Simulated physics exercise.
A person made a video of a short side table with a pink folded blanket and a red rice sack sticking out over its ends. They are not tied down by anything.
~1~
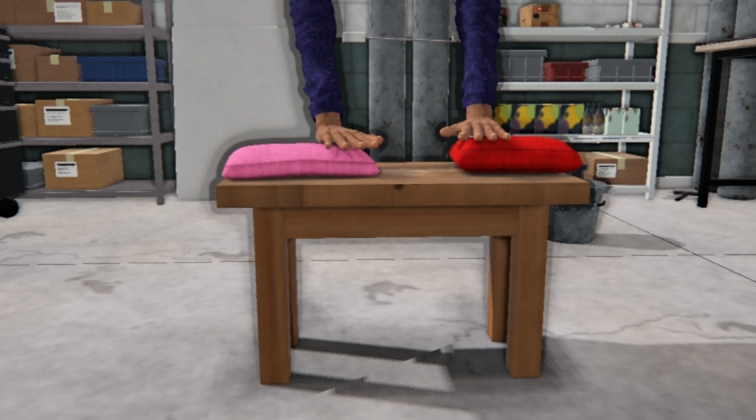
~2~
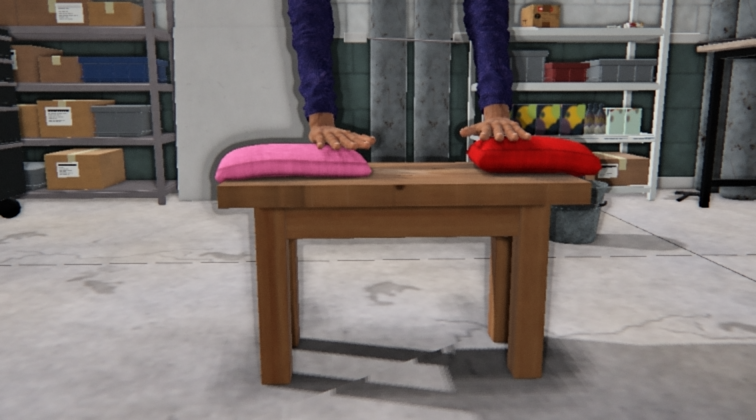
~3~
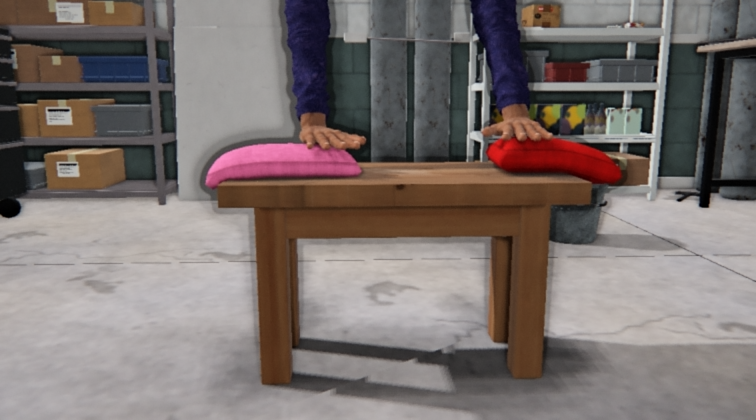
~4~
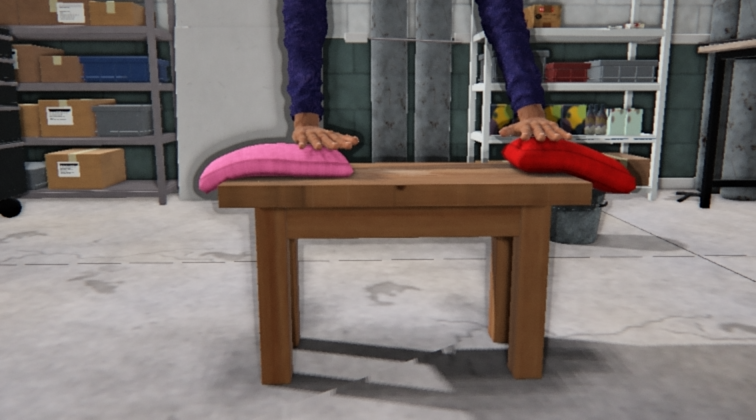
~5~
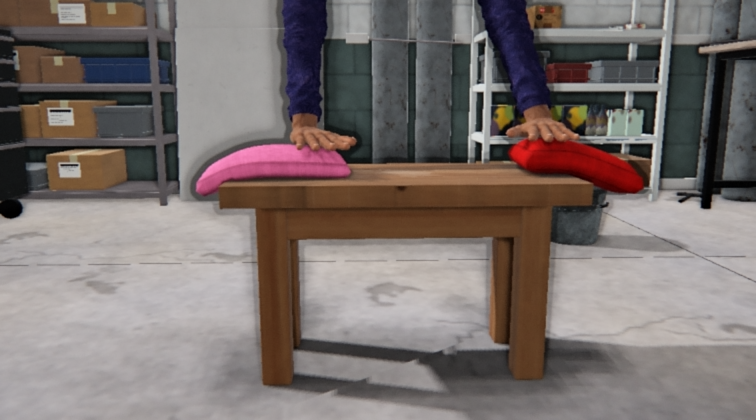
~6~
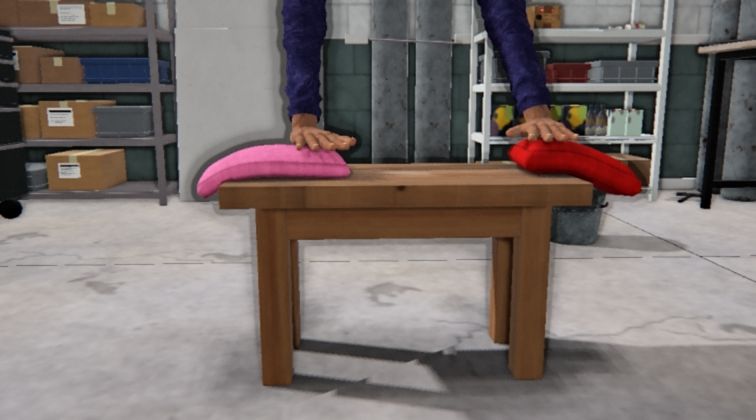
Hands in purple sleeves sliding a pink folded blanket left and a red sack right until both droop over a wooden table's ends.
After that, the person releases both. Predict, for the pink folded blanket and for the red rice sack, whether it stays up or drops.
My guess is the pink folded blanket sticks around. My guess is the red rice sack won't hang around.
Then, 0.28 s later than the last view, folded blanket at rest; rice sack tipping outwards near (583, 192).
Then, 0.52 s later than the last view, folded blanket at rest; rice sack on the floor near (603, 335).
Then, 0.76 s later than the last view, folded blanket at rest; rice sack on the floor near (661, 334).
Finally, folded blanket at rest; rice sack on the floor near (668, 335). The pink folded blanket stays up there and the red rice sack tips over and falls.
